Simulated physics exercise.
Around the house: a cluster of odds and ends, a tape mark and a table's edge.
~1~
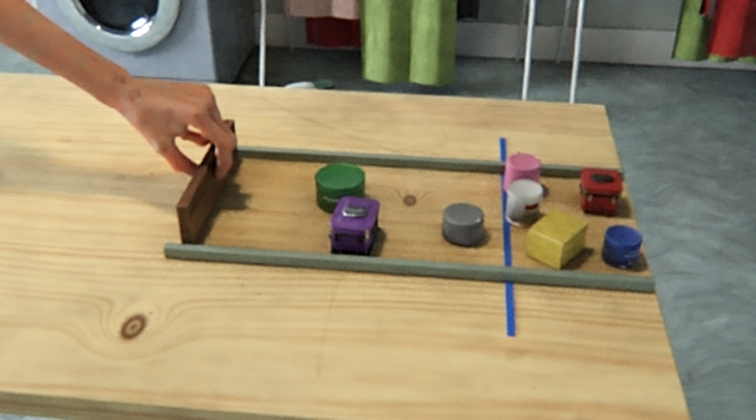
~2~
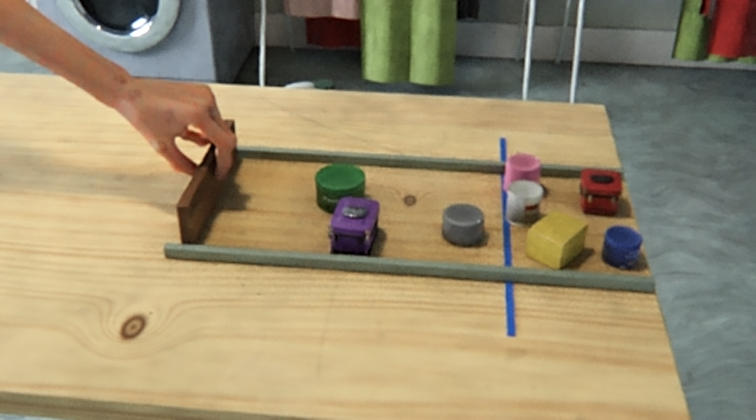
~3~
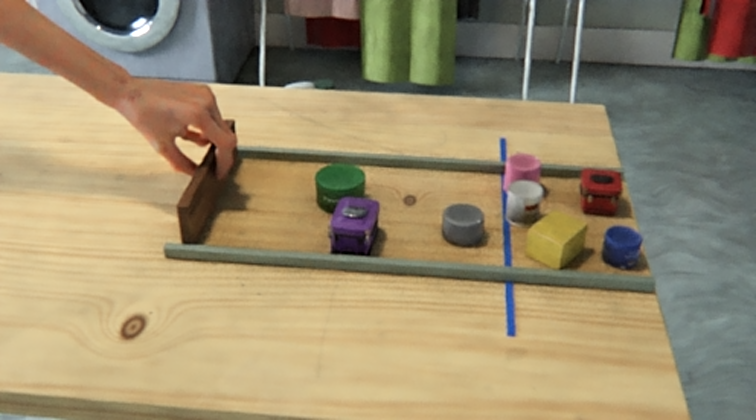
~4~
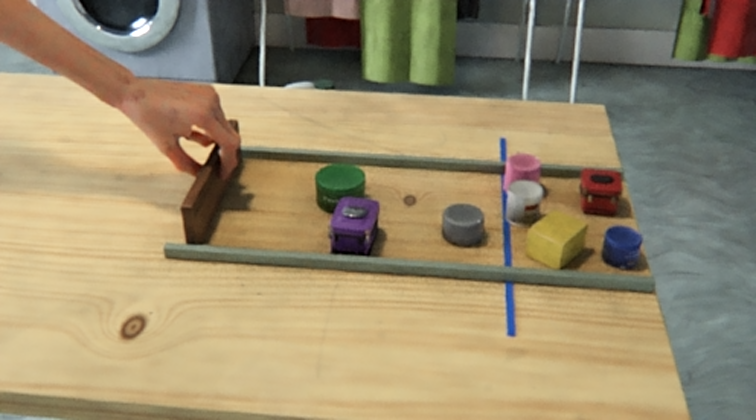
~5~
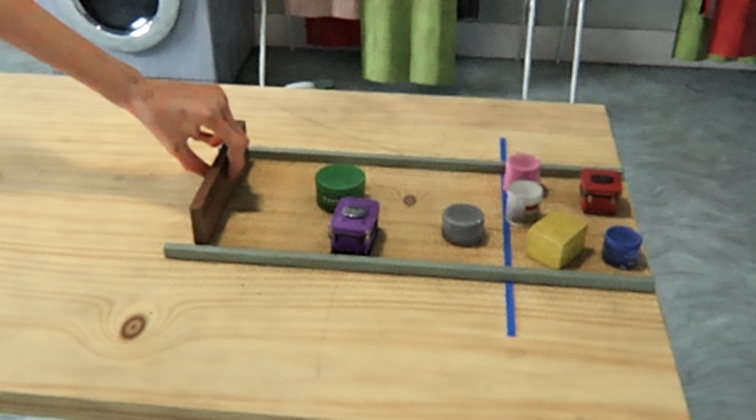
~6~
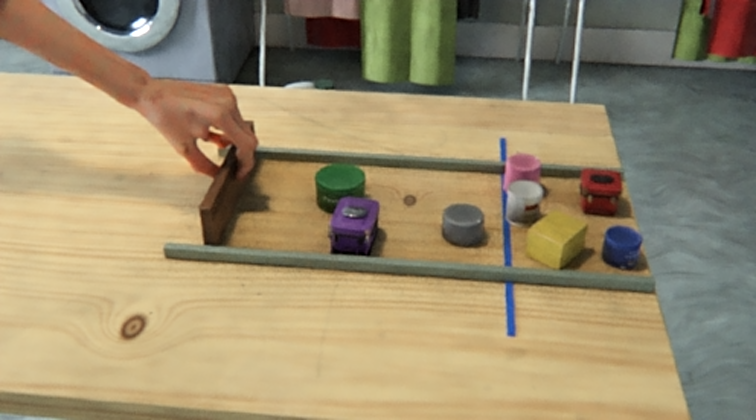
A hand reaches in from the upper left to hold a dark wooden board upright on a pale wooden table, seen from above at an angle in a laundry room. Between two grey-green rails sit a green tub, purple case and grey lid, with pink, white, yellow, red and blue items around or beyond blue tape. The hand slides the board slightly right, touching nothing else, while the objects and camera stay still.
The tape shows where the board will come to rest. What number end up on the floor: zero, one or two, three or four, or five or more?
As it turns out, the number that fall off is zero.
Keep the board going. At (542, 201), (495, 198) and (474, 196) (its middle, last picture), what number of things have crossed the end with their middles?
The counts: 1, 0 and 0.
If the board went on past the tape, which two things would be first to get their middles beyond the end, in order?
They are the blue tub, then the white tin.
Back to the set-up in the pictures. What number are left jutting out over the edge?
Overhanging: 1.
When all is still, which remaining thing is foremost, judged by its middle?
Foremost is the blue tub.
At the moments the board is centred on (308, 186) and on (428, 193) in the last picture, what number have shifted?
By then 0, and 3.
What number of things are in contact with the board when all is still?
That makes 3.
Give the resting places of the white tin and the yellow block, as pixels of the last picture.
About (575, 208), and the other about (600, 250).
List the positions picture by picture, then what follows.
The first picture shows blue tub (622, 247); red case (600, 192); yellow block (557, 239); board (210, 180); tape (506, 220).
The second picture shows red case (600, 192); purple case (355, 226).
The third picture shows yellow block (556, 240); green tub (340, 189).
The fourth picture shows blue tub (621, 247); board (214, 180).
The fifth picture shows red case (600, 192); grey lid (463, 224).
The sixth picture shows blue tub (621, 247); red case (600, 192); yellow block (556, 240); board (231, 181); tape (506, 220).
Soon after, none off yet; blue tub at rest near (621, 247); red case at rest near (600, 192); yellow block at rest near (556, 240).
In the end, the number that fall off is zero.
